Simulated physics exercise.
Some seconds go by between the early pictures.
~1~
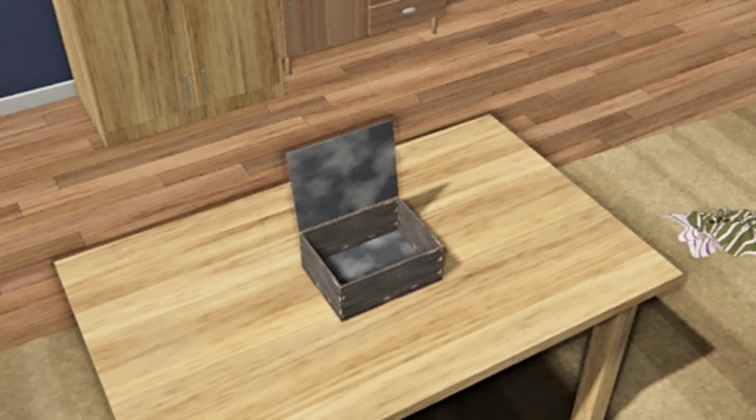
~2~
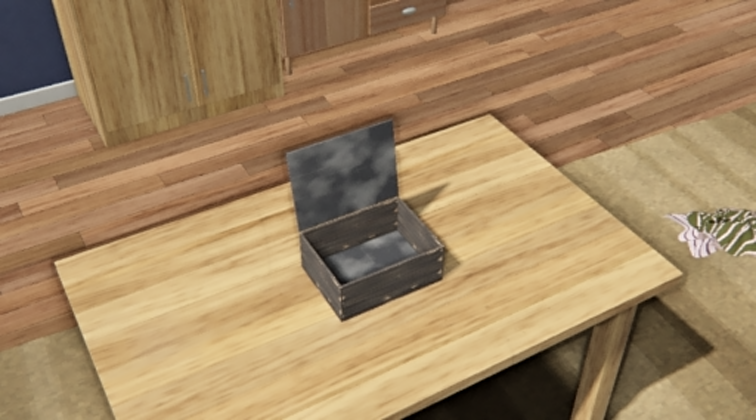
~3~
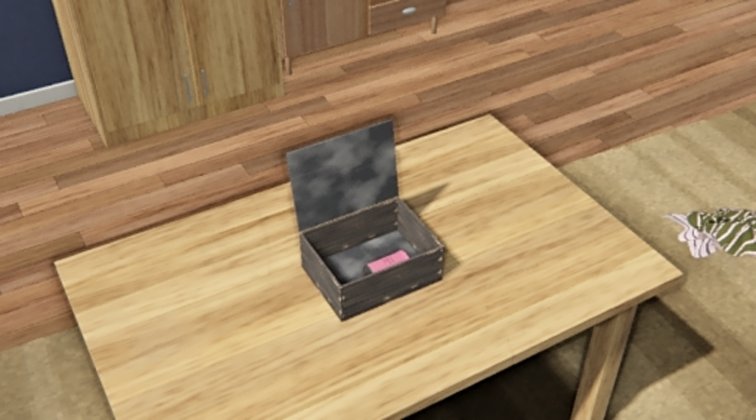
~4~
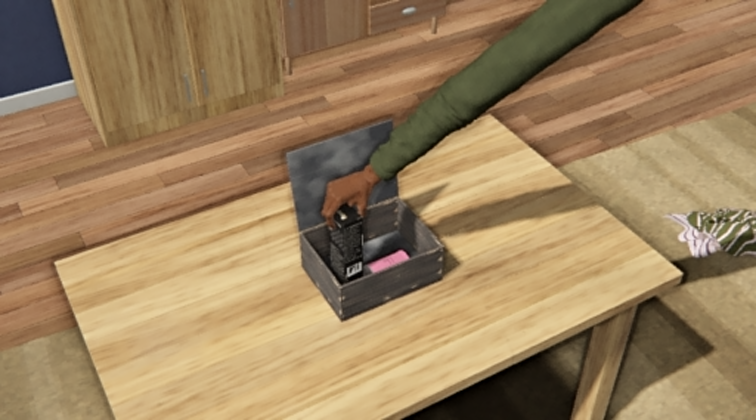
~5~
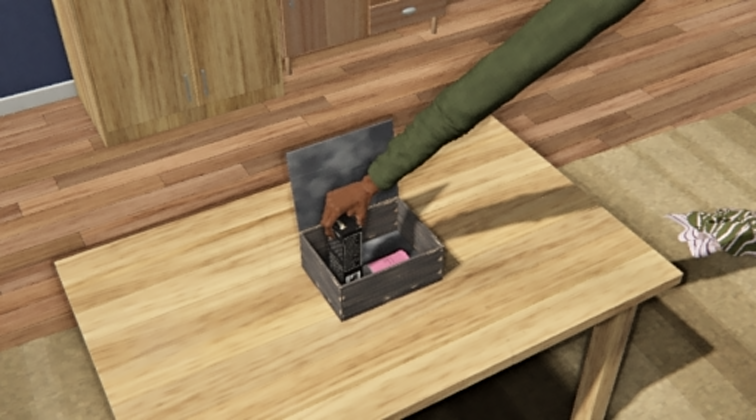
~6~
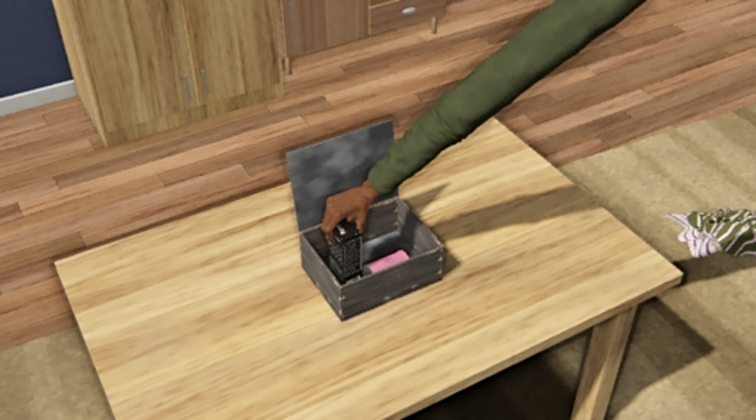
An arm in a dark green sleeve comes in from the upper right over a pale wooden table, seen from above in a room with plank flooring and wooden cabinets behind. On the table sits an open dark grey box, empty at first, then holding a small pink object. The hand lowers a black carton slightly into the box's left side, left of the pink object, and stays on it, the camera still.
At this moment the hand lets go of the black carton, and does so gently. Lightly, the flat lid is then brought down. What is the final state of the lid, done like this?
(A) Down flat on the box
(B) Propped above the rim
B, propped above the rim.
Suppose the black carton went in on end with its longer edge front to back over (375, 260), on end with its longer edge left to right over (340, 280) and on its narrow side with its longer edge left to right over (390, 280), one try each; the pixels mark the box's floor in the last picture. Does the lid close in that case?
On try one it won't go down; on try two it won't go down; on try three it fits down fine.
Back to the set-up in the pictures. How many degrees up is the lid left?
I'd put it at roughly 45°.
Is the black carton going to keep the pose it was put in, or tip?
Once everything settles, the black carton keeps its original angle.
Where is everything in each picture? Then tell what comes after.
The last thing is not in view yet, in the first frame.
The last thing is not in view yet, in the second frame.
The last thing is not in view yet, in the third frame.
Coming down; black carton (346, 244), in the fourth frame.
Coming down; black carton (345, 254), in the fifth frame.
In place under the hand; black carton (345, 259), in the sixth frame.
Then, 1.10 s on from there, lid starting down.
Then, 1.40 s on from there, lid 72° above the rim.
Then, 1.70 s on from there, lid 50° above the rim.
In the end, lid 43° above the rim; both unmoved. At the end, from the last picture's camera, black carton near (347, 259).
